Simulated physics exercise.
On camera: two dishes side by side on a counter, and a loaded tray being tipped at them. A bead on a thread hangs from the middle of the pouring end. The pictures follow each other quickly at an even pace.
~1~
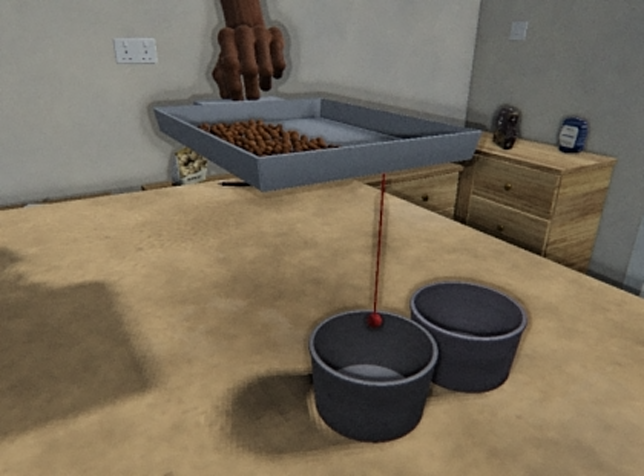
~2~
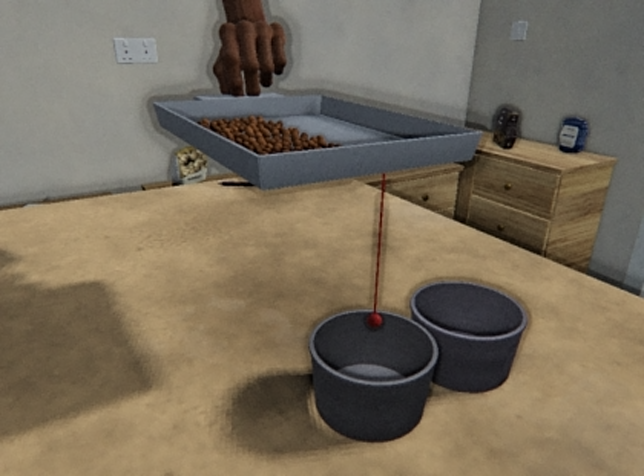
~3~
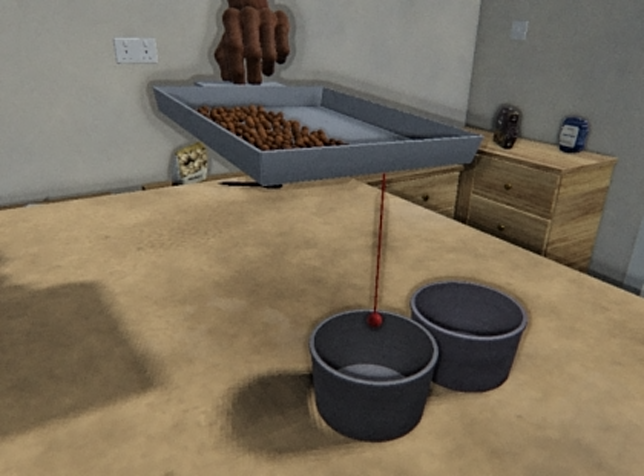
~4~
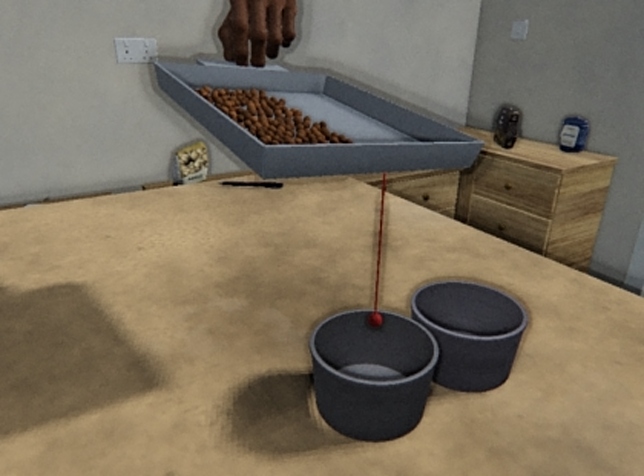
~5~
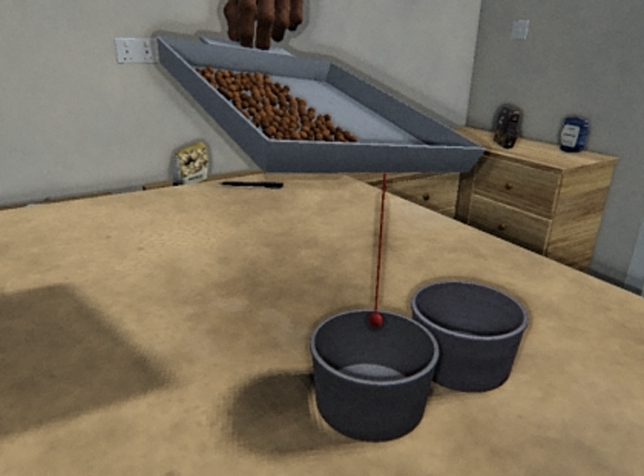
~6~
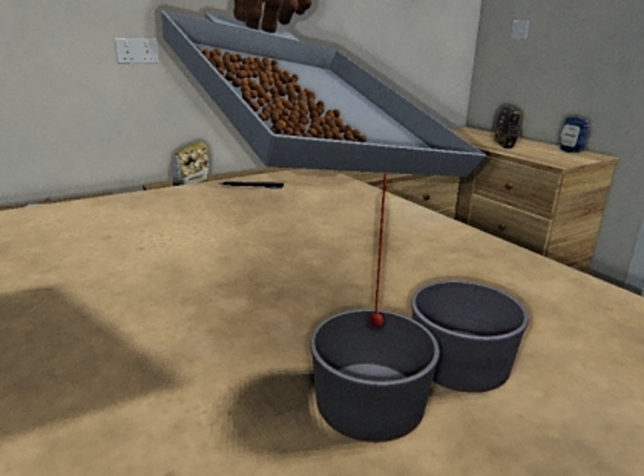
A tray loaded with small brown balls starts out nearly level above two dark dishes on a counter, a dark hand at its far side. The hand rises, lifting that side, and the tray tilts steadily more steeply, its right front corner dipping lowest as the balls shift down across it.
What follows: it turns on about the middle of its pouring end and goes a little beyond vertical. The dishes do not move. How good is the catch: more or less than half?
The two hold more than half of the load.
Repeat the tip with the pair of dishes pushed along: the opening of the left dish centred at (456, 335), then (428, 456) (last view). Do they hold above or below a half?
At the first place the larger part, at the second below a half.
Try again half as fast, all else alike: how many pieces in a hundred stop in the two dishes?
Roughly 90 in a hundred.
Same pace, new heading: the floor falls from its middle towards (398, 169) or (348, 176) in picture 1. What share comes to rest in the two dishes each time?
Roughly 30 per cent, and 0 per cent.
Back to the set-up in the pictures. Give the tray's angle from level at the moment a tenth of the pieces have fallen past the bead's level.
Near 65 degrees.
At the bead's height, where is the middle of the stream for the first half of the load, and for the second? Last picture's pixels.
The first part at (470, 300); the rest at (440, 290).
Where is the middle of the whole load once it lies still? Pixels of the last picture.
Around (470, 355).
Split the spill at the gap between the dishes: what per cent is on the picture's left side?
About 0 per cent.
Shortly afterwards, tray tipped steeply; the bulk on the tray; a little in the right dish; a little outside both; a little in the air.
Next, tray tipped past a quarter turn; near a quarter on the tray; near half in the right dish; a little outside both; near a quarter in the air.
Some moments later, tray tipped past a quarter turn; the bulk in the right dish; a little outside both.
In the end, tray tipped past a quarter turn; none at all in the left dish; the bulk in the right dish; a little outside both.
